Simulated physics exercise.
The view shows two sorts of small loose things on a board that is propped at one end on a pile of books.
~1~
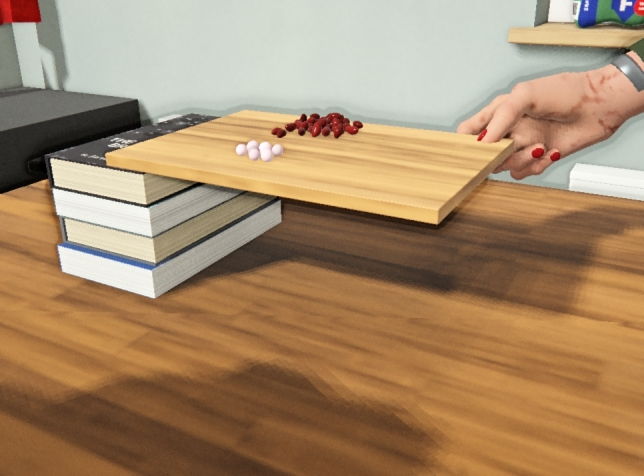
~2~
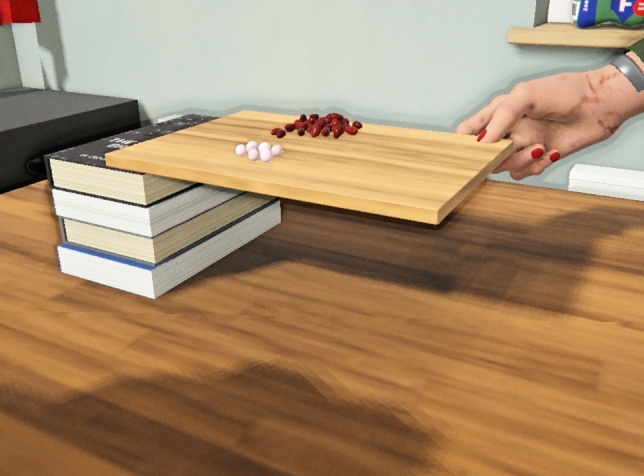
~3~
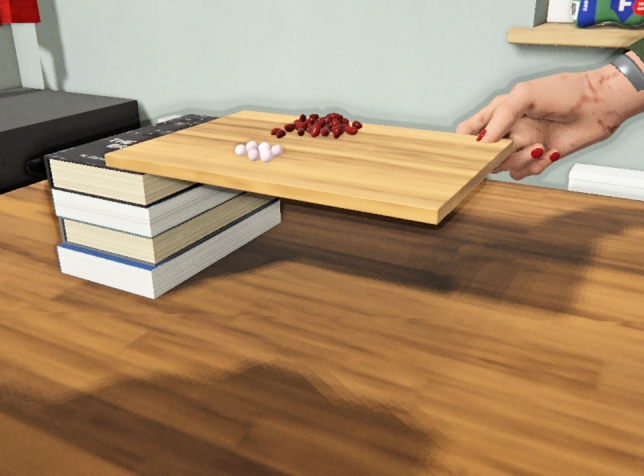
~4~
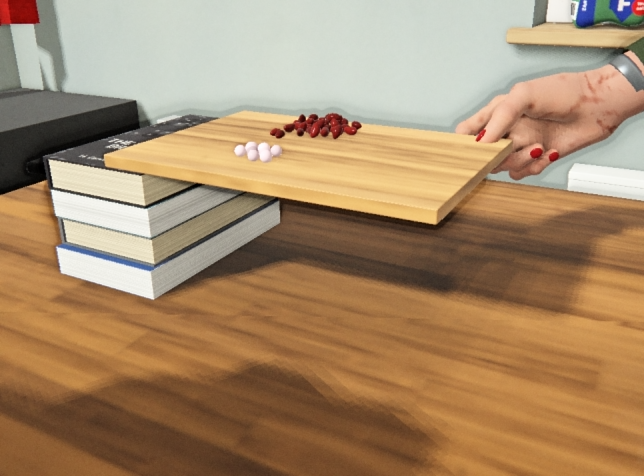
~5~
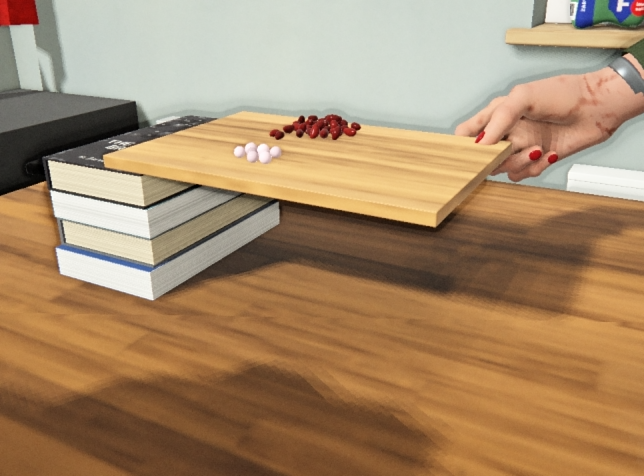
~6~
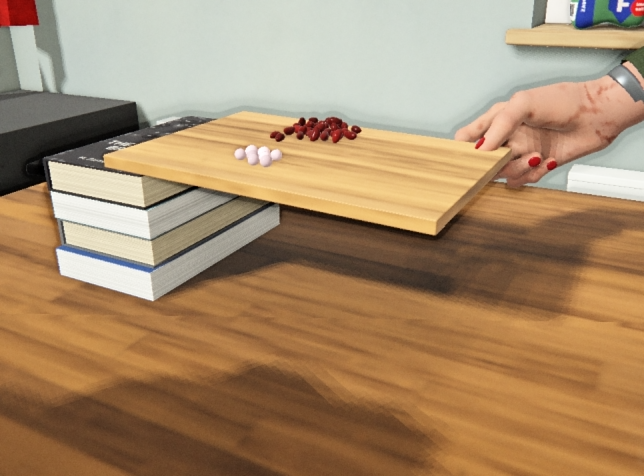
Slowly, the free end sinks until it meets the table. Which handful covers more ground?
Closer handful.
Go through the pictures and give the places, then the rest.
The first frame shows held end of the board at (430, 211), level; book pile at (172, 153), nearly half as high as the board is long; near handful at (266, 153), a few sugar pearls; far handful at (319, 126), some kidney beans.
The second frame shows held end of the board at (429, 211), level; far handful at (319, 126).
The third frame shows held end of the board at (429, 211), level; near handful at (266, 153).
The fourth frame shows held end of the board at (429, 211), level; far handful at (318, 127).
The fifth frame shows held end of the board at (428, 214), level; near handful at (265, 155).
The sixth frame shows held end of the board at (428, 221), down by 2°; book pile at (171, 156); near handful at (265, 158), not moving; far handful at (318, 130), not moving.
Then, 0.39 s after the last picture, board sloping at 13°; near handful all still on the board; far handful all still on the board.
Then, 0.80 s after the last picture, board sloping at 26°; near handful mostly less than half a board's length out; far handful nearly all still on the board.
Then, 1.29 s after the last picture, board resting at 27°; near handful mostly one to two board lengths out; far handful mostly at the foot of the board.
By the end, board resting at 27°; near handful mostly more than two board lengths out, about half gone off the table; far handful mostly less than half a board's length out; the near handful has gone farther.
